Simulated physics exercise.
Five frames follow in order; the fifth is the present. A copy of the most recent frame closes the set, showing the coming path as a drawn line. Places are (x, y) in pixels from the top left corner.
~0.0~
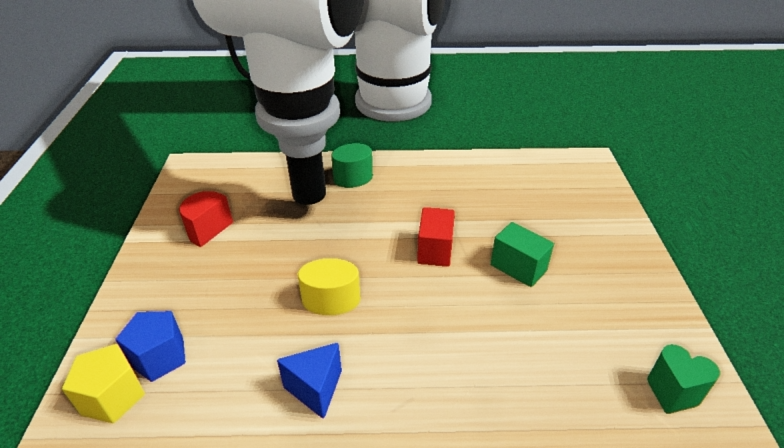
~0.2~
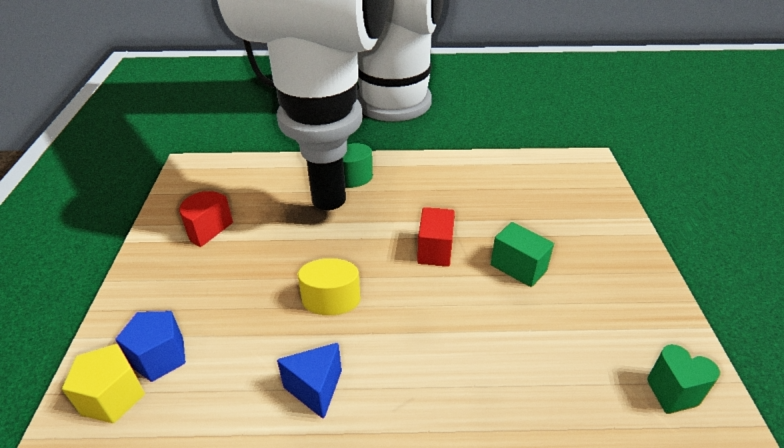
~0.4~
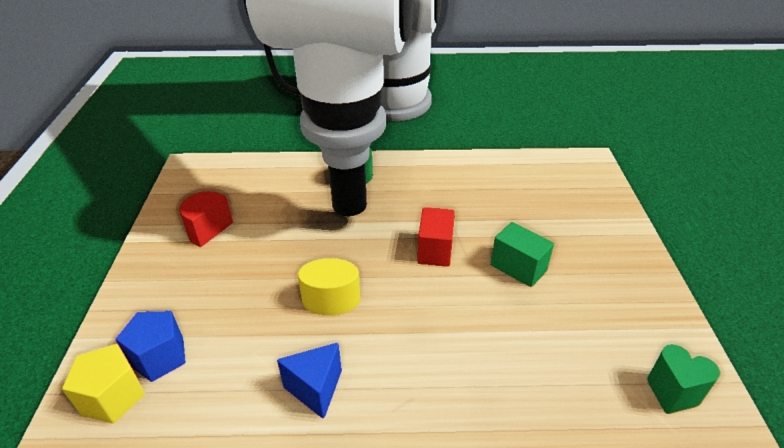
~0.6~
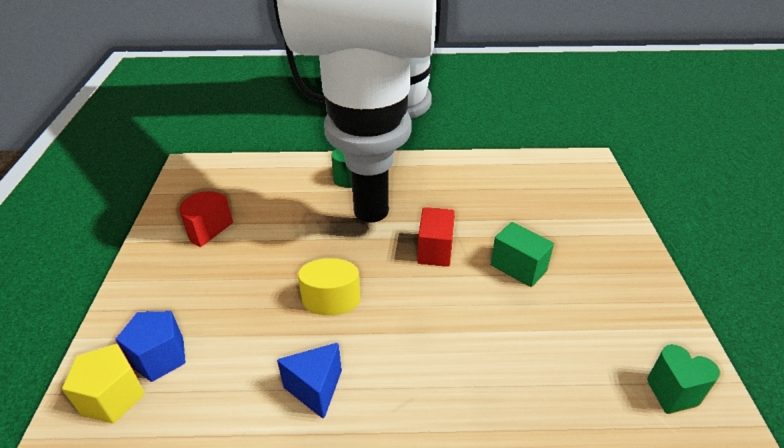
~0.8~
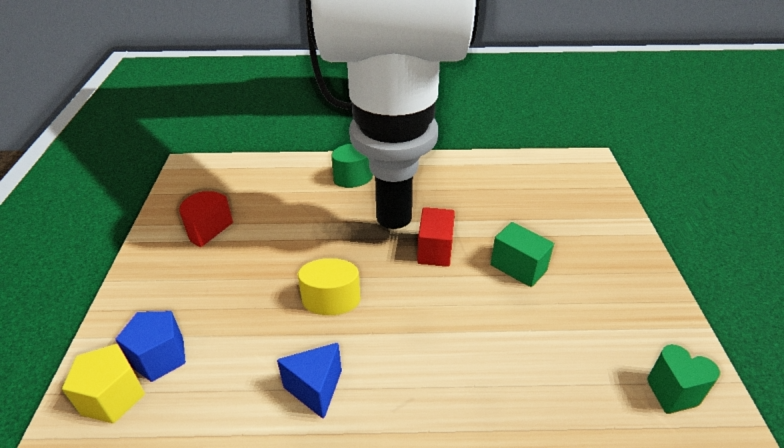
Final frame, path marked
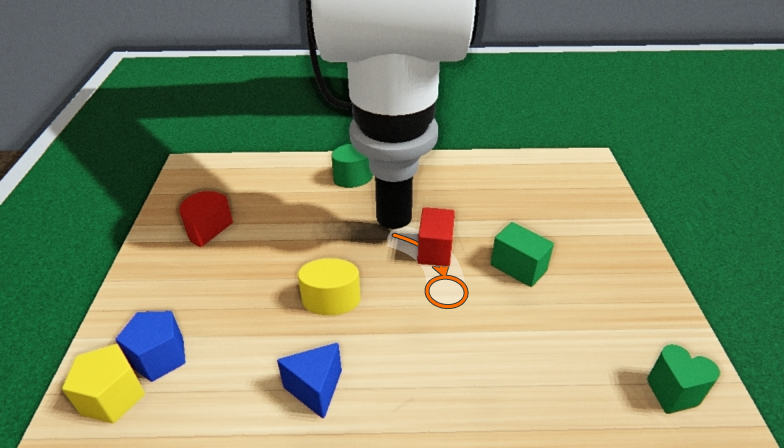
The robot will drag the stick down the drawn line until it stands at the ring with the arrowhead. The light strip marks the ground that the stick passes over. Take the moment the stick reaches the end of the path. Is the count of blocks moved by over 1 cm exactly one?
Yes.
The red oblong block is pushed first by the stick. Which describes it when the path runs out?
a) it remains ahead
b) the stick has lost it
The correct letter is b.
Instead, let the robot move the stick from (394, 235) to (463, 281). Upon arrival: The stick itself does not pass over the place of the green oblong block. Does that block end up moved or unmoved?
It will be nudged away from its spot.
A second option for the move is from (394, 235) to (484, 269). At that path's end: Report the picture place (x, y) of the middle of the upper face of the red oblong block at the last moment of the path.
The middle of the upper face of the red oblong block will lie at about (525, 252) in the picture.
The drawn path runs from (394, 235) through (422, 246) and (441, 266) to (446, 292).
What follows on the original path. One third of the way, stick (423, 229); red oblong block (457, 229), turned 15° clockwise.
Two thirds of the way, stick (442, 249); red oblong block (481, 241), turned 15° anticlockwise.
At the end, stick (448, 274); red oblong block (483, 242), turned 20° anticlockwise; green oblong block (528, 240).
